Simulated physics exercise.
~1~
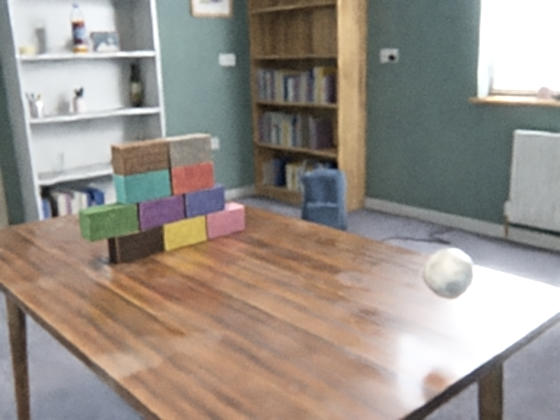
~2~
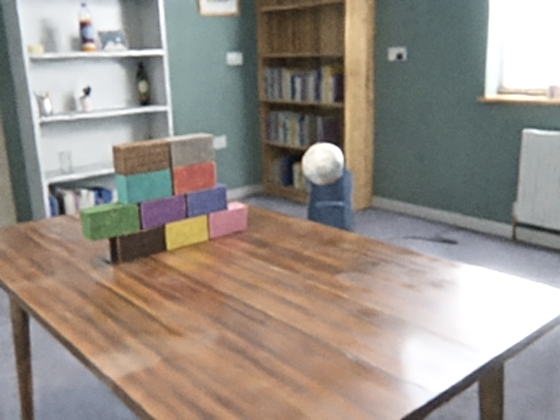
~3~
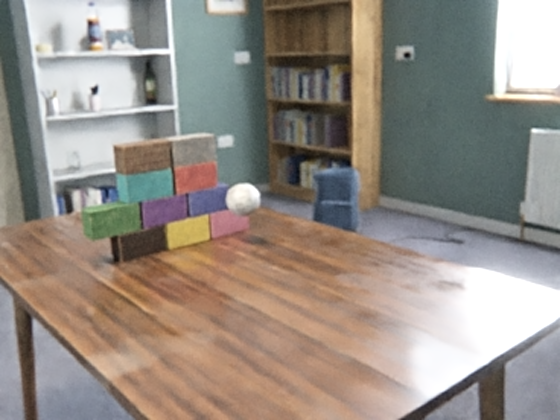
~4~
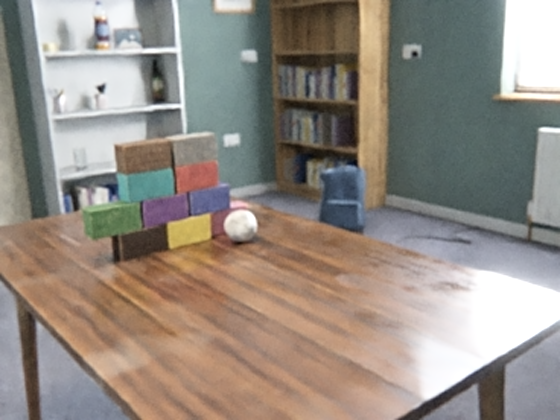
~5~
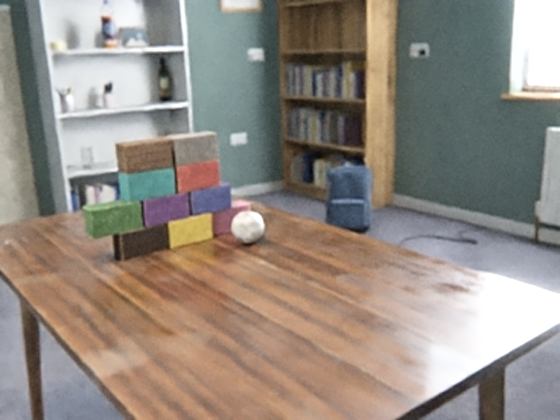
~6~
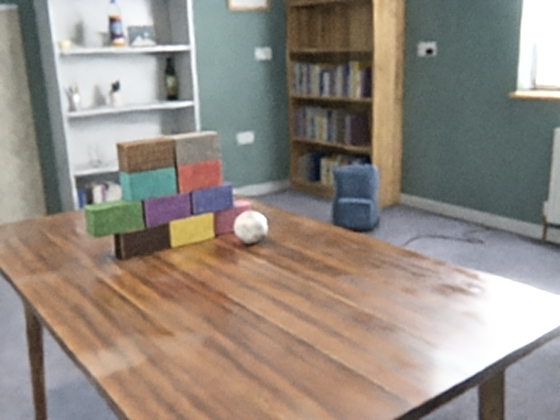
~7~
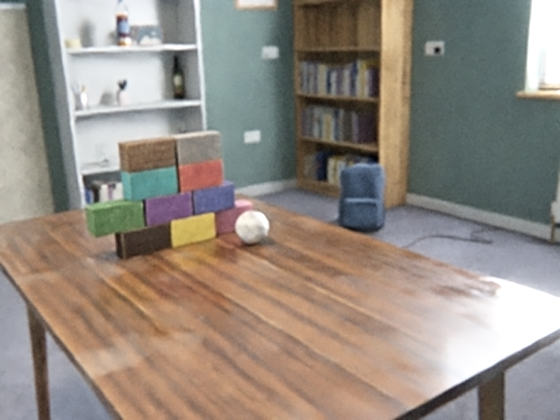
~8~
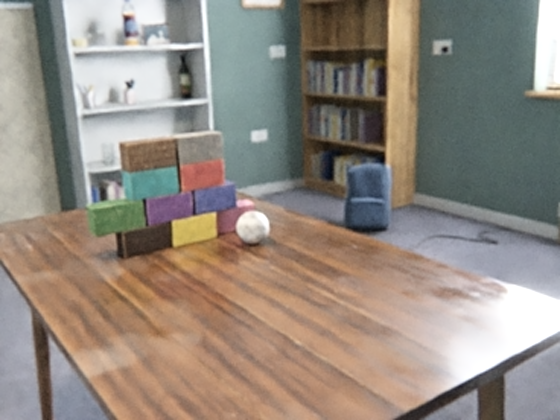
A white ball flies left into the stacked colored blocks and settles beside the intact pile.
